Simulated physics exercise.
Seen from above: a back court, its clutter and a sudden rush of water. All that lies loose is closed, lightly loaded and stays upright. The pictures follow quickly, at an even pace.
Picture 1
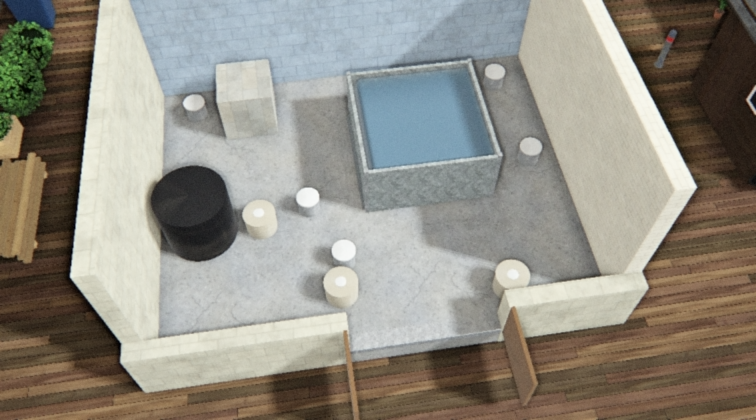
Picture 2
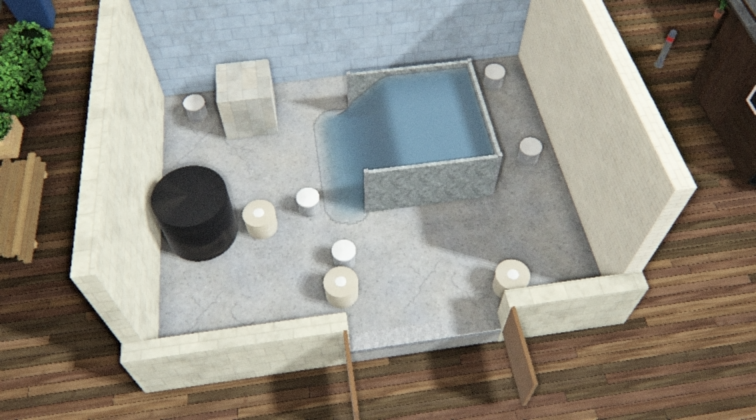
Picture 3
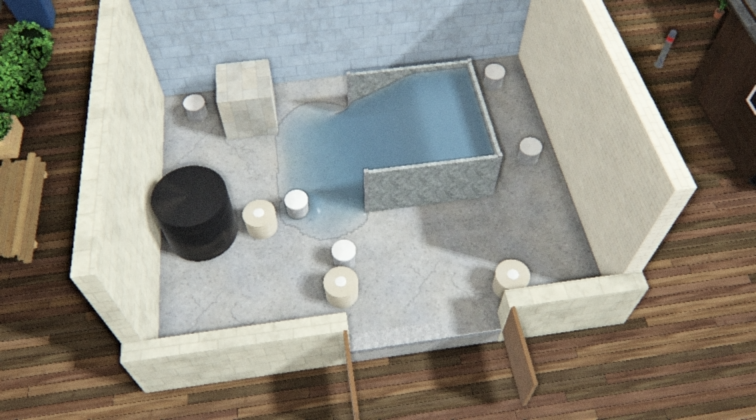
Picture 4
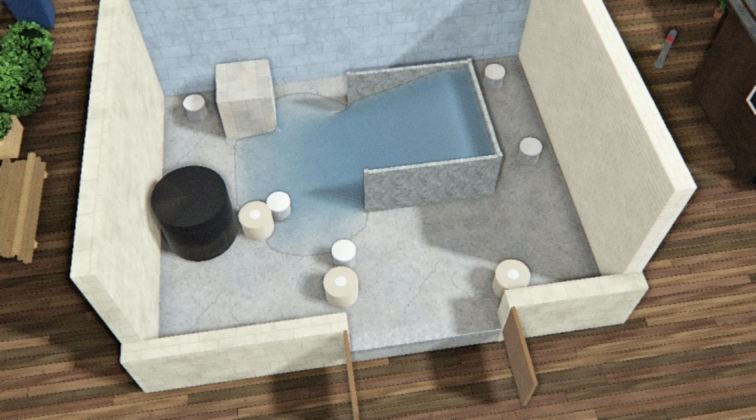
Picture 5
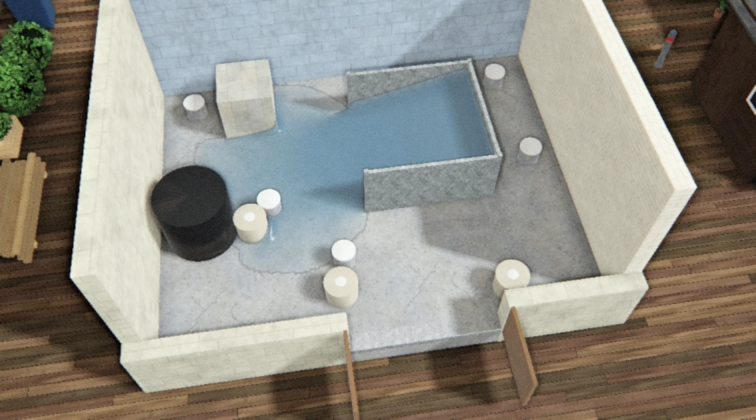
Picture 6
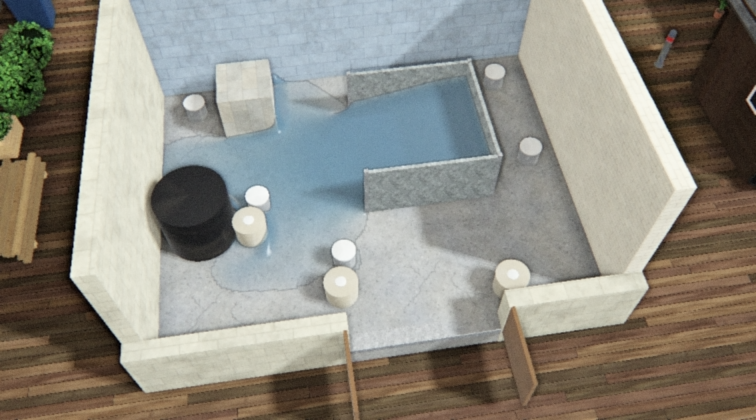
Water pours from the open left side of a stone pool, pushing two small cylinders left.
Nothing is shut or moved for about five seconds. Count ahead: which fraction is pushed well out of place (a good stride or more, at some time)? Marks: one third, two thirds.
Share: At least two thirds.
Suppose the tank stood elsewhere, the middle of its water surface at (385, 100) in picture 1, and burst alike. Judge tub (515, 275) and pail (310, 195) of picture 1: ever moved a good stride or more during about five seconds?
One after the other: Less than that, pushed that far.
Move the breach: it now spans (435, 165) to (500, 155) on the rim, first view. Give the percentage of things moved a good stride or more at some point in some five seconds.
About 40 per cent.
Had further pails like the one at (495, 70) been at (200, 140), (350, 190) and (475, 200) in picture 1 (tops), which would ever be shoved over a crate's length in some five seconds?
One after the other: That far or more, swept aside, short of that.
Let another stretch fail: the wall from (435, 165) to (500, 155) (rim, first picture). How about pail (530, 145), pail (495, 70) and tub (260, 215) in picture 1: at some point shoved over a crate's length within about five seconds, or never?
As listed: Swept aside, pushed that far, no.
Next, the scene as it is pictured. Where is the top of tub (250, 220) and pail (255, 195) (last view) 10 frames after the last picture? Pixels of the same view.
Around (169, 311) and (167, 117).
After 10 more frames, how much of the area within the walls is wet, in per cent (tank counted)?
About 60 per cent.
A moment on, 2 of 8 are well off their spots; 2 afloat.
Next, 3 of 8 are well off their spots; 3 afloat.
Later, 3 of 8 are well off their spots; 4 afloat.
In the end, 6 of 8 are well off their spots, and 6 have been at some point; 3 afloat.
